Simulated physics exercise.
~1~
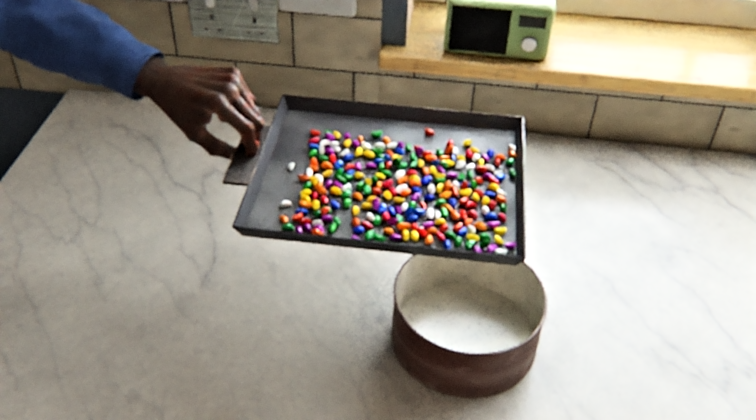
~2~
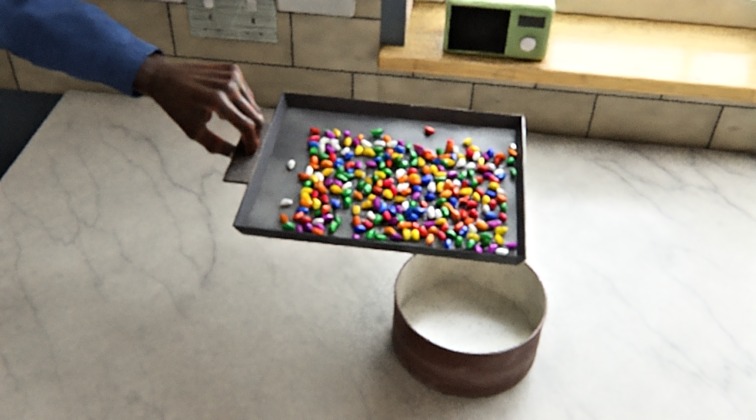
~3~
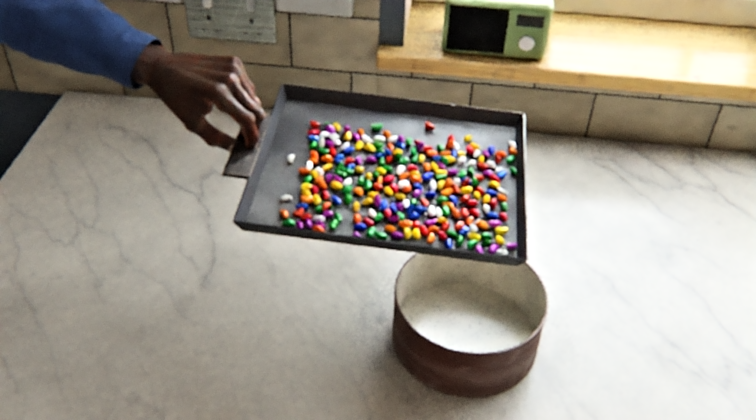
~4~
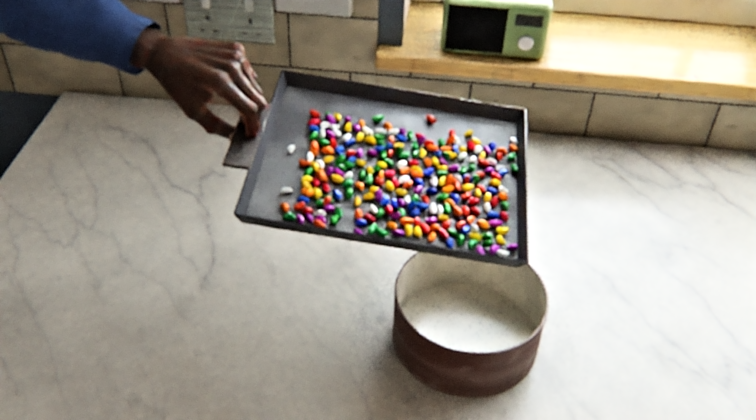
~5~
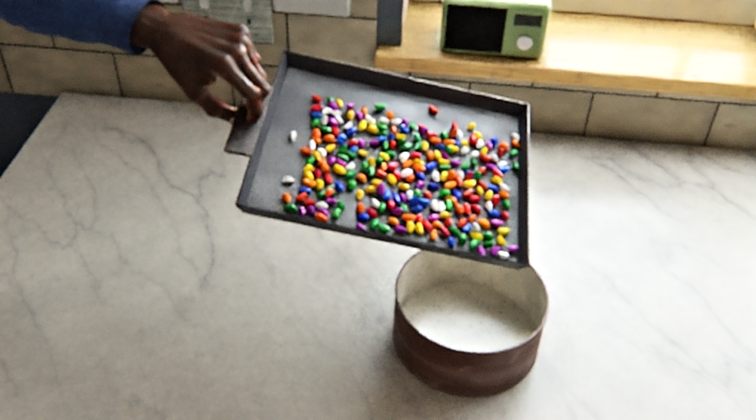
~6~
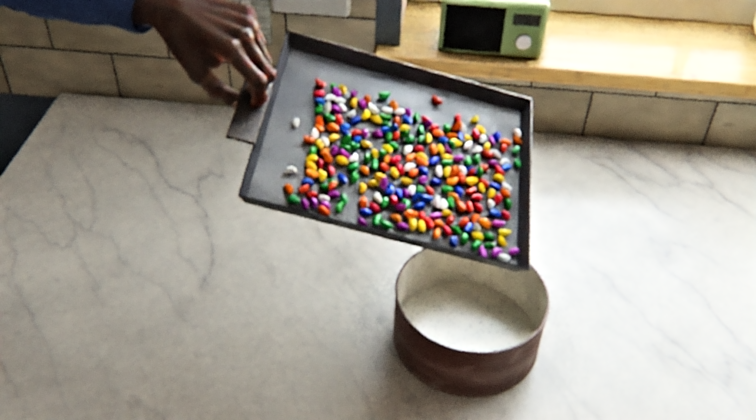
A dark tray of colorful jelly beans started out nearly level above the edge of a round pot, then a hand raised its left side, gradually slanting it down toward the right.
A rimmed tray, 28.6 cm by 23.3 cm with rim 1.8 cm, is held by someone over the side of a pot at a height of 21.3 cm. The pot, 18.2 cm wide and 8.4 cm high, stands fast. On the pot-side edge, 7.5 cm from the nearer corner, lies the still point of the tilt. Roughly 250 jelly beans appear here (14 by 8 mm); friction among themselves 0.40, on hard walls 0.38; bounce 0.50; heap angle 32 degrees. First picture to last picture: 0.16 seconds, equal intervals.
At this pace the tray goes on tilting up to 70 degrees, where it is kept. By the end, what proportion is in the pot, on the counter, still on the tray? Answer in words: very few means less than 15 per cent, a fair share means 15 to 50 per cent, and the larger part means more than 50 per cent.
Pot: Very few. Counter: The larger part. Tray: Very few.
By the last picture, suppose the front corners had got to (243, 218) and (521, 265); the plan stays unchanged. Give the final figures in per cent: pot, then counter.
Per cent by place - pot 25, counter 70.
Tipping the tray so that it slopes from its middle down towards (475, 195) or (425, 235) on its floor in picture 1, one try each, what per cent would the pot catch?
Near 5 and 25 percent, in that order.
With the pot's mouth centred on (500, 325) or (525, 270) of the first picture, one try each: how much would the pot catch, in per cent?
The shares would be near 75 and 5 per cent respectively.
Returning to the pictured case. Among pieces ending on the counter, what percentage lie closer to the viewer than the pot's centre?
Near 100 in a hundred.
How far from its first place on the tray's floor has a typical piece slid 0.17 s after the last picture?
Some 2 cm.
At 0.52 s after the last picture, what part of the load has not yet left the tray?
I'd say close to 15 per cent.
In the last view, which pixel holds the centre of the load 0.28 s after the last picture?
(483, 203) or thereabouts.
Then, 0.17 s after the last picture, tilt 46 degrees; the tray holds 100 %, the pot 0 %.
Then, 0.28 s after the last picture, tilt 64 degrees; the tray holds 100 %, the pot 0 %.
Then, 0.52 s after the last picture, tilt 70 degrees; the tray holds 15 %, the pot 5 %.
In the end, pot 10 %, counter 85 %, tray 5 %.
